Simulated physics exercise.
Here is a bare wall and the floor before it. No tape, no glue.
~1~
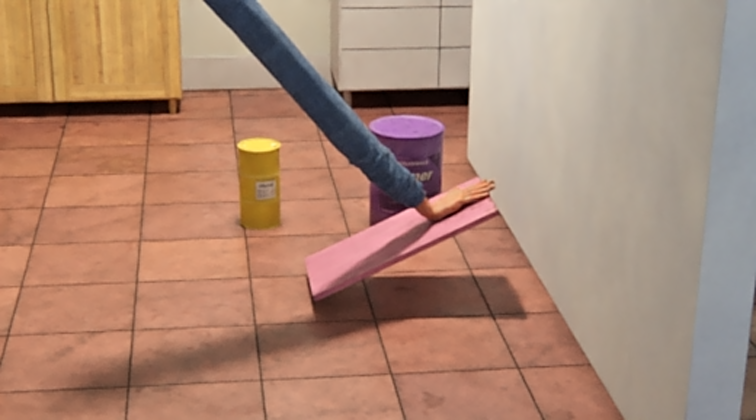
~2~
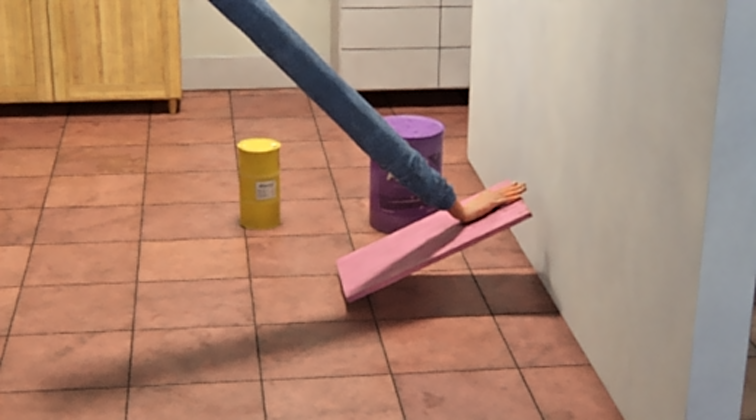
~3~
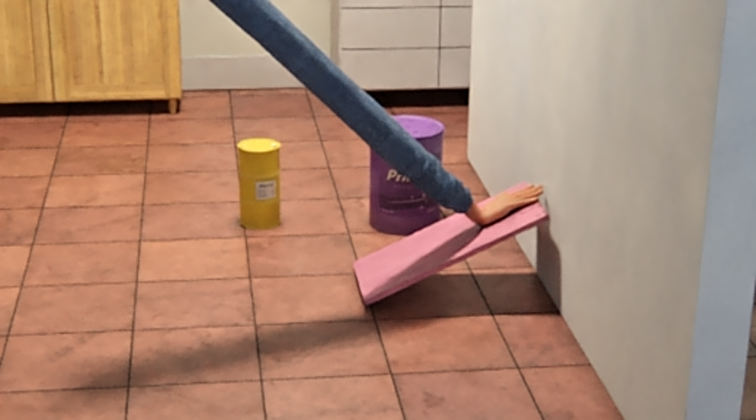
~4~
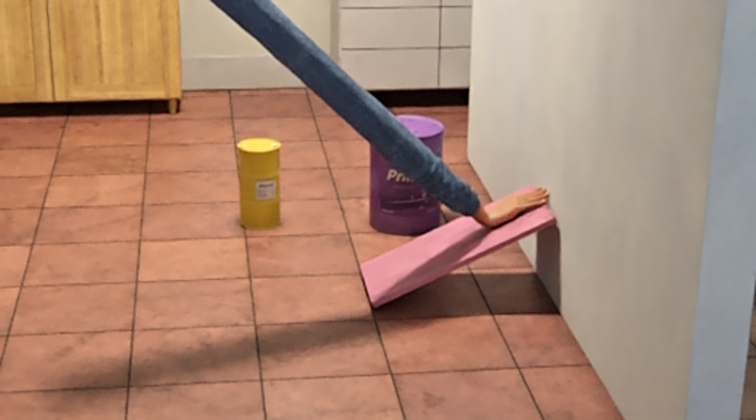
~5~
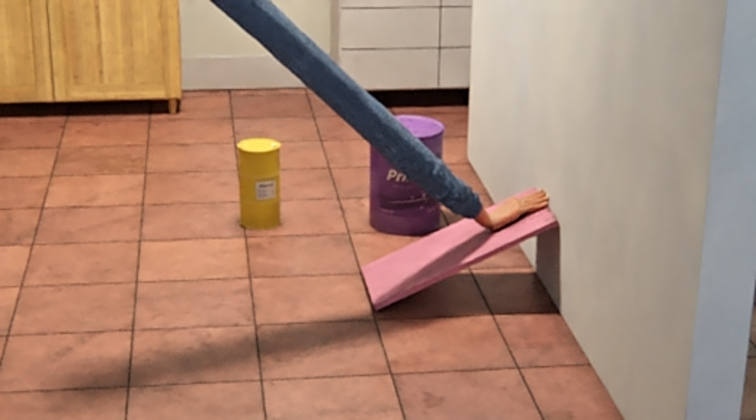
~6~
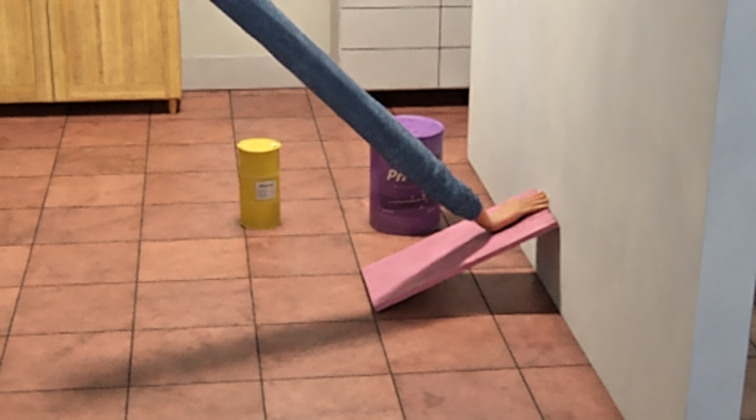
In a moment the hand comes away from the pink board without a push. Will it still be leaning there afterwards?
Outcome: The board gives way.
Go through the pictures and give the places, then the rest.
In the first picture, not yet at the wall; pink board (399, 237); purple pail (406, 175).
In the second picture, not yet at the wall; pink board (431, 239); purple pail (406, 175).
In the third picture, not yet at the wall; pink board (448, 242); purple pail (406, 175).
In the fourth picture, not yet at the wall; pink board (456, 244); purple pail (406, 175).
In the fifth picture, propped up under the hand; pink board (457, 247); purple pail (406, 175).
In the sixth picture, propped up under the hand; pink board (457, 248); purple pail (406, 175).
Then, 0.20 s after the last picture, pink board leaning 5° more than when let go near (454, 256).
Then, 0.30 s after the last picture, pink board leaning 22° more than when let go near (448, 281).
Then, 0.40 s after the last picture, pink board leaning 25° more than when let go near (447, 286).
At rest, moved from the start, pink board; the other 2 in place. Seen from the same camera at the end, pink board near (447, 286). The board slides down.
